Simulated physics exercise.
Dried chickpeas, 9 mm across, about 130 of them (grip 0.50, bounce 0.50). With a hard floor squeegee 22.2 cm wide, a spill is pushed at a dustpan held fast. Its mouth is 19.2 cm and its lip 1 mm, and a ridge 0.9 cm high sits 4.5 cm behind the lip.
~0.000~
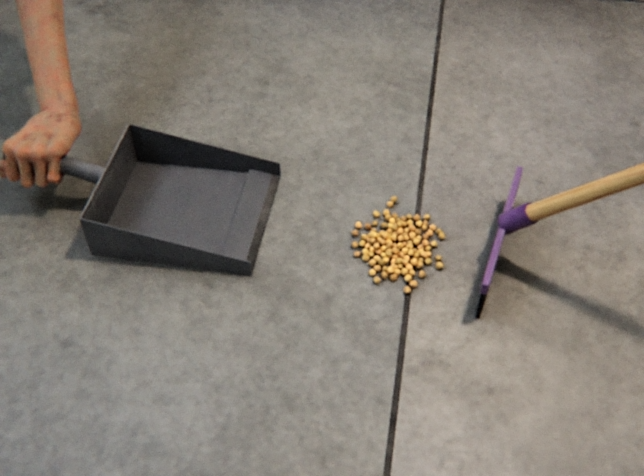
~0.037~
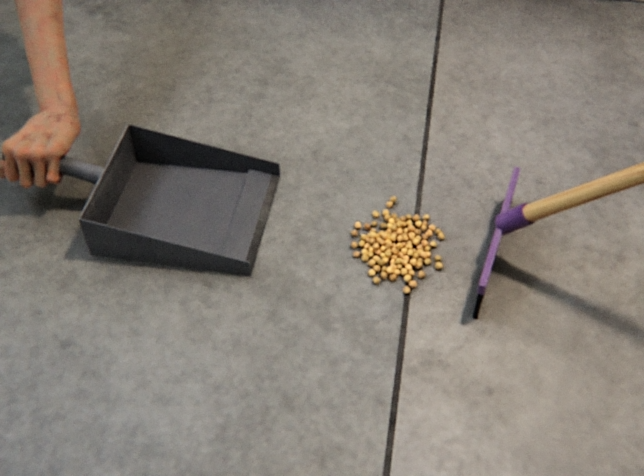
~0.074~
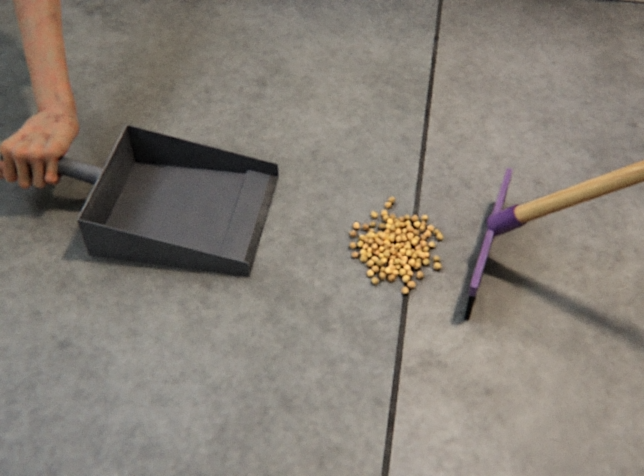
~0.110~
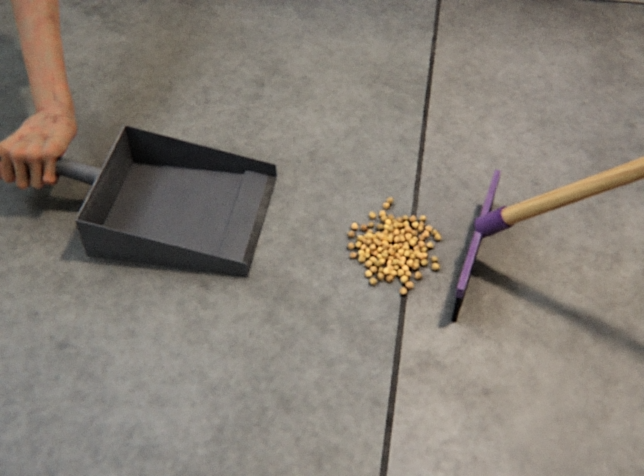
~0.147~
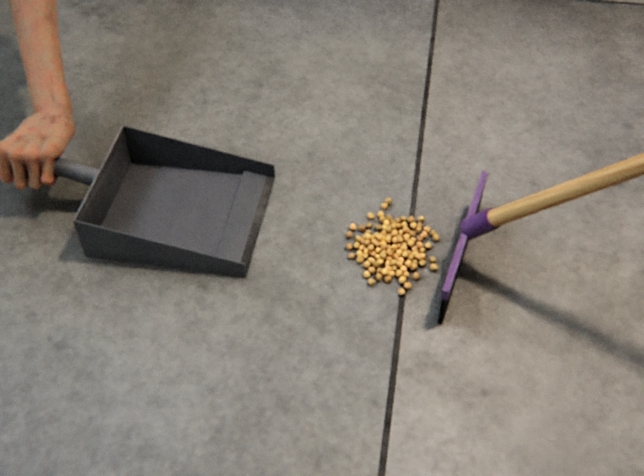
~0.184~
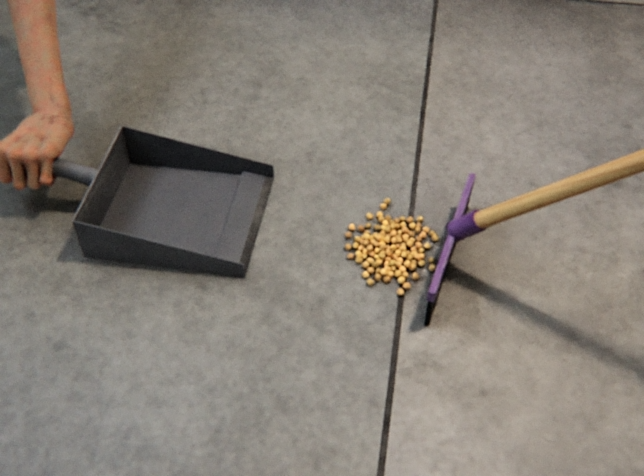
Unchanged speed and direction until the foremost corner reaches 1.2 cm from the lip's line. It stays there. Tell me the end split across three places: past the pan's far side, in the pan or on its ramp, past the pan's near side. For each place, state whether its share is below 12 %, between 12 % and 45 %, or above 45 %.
Far side: Looks like a thin scattering will settle there, pan: Looks like a thin scattering will settle there, near side: Looks like an in-between amount will settle there.
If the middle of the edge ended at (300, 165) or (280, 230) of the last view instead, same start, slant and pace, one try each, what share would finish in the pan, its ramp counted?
Around 20 per cent, and around 30 per cent.
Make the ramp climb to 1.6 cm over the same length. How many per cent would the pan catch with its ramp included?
Near 0 per cent, then.
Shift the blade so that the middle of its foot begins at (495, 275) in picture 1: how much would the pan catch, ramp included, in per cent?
I'd estimate about 0 per cent.
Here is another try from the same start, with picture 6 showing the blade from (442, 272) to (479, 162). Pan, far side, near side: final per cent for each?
That ends as pan 15, far 25, and near 0.
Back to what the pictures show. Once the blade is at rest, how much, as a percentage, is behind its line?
Roughly 20 per cent of it.
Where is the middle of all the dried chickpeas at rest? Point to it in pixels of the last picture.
I'd put it at about (269, 242).
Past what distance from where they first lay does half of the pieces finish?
That distance is around 16 cm.
After 0.46 s, middle of the blade 15 cm from the lip; 0 % over the lip, far side 0 %, near side 5 %.
After 0.64 s, middle of the blade 8 cm from the lip; 0 % over the lip, far side 0 %, near side 15 %.
Then, at 0.95 s, middle of the blade 3 cm from the lip; 5 % over the lip, far side 0 %, near side 20 %.
At rest (1.4 s), far side 0 %, pan 0 %, near side 20 %, in front of the lip or behind the blade 80 %.
